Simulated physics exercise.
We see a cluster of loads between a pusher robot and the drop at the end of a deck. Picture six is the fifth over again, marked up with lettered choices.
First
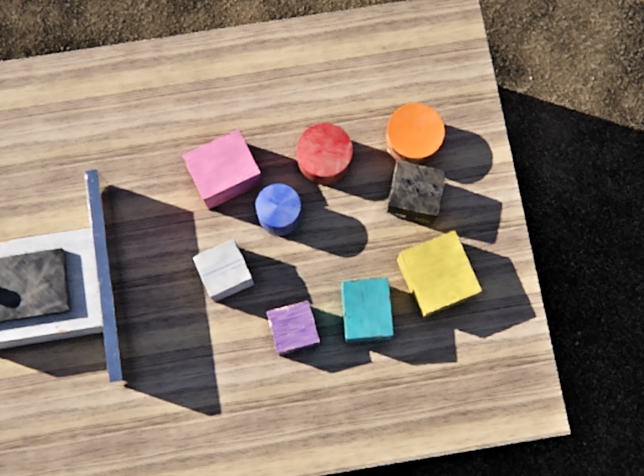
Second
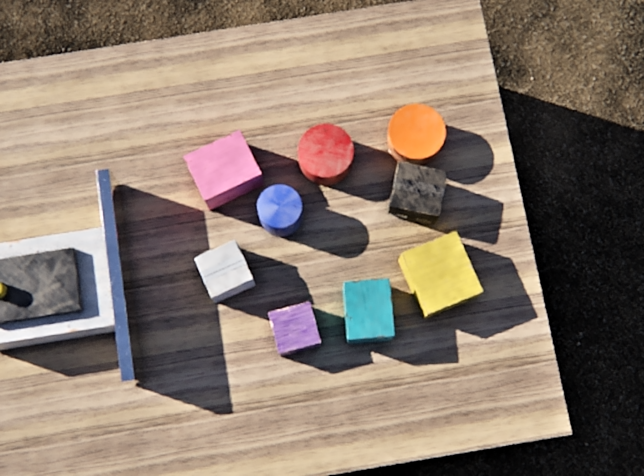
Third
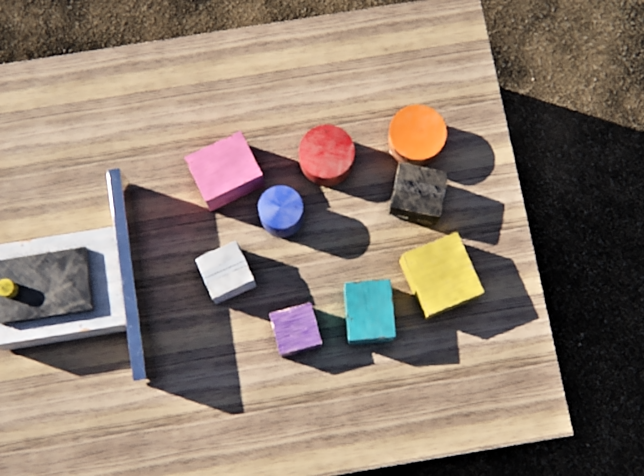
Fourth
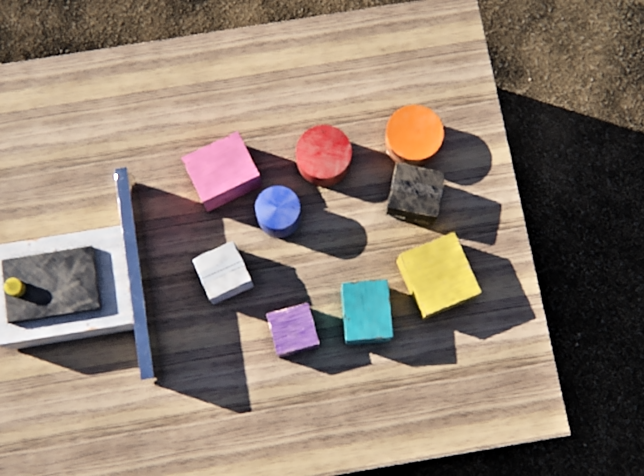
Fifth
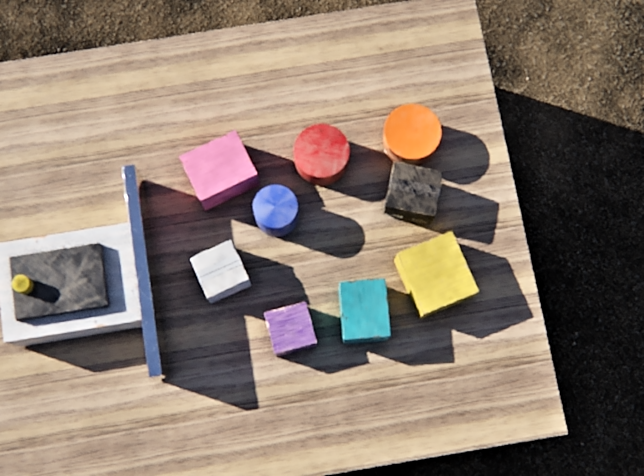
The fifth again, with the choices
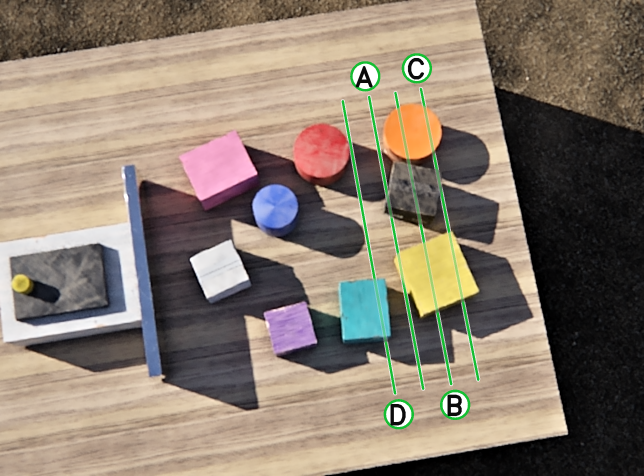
A wood-grained deck is seen from high above, its right end dropping off to dark, shadowed ground. A pink crate, blue and red canisters, an orange pail and a dark block sit above white, purple, turquoise and yellow boxes, all casting long shadows. From the left, a white robot with a blue-grey blade slides slowly rightward toward them, while the loads stay put and the view wavers very slightly.
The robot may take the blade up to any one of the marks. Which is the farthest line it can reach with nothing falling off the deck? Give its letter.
No farther than D.
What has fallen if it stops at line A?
The orange pail goes over.
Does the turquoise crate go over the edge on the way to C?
No.
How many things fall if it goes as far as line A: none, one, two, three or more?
By then, one.
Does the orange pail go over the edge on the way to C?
Yes.
On the marked copy, A at (395, 238); B at (422, 234); C at (449, 230); D at (368, 243).
With D. Early on, robot (150, 267); pink crate (252, 171); white box (258, 272).
Further on, robot (231, 254); orange pail (437, 131); black box (417, 196).
At the end, robot (291, 244); orange pail (492, 118); yellow crate (493, 272); nothing has fallen.
As for the rest, A drops the orange pail; B drops the yellow crate and orange pail; C drops the red canister, yellow crate and orange pail.
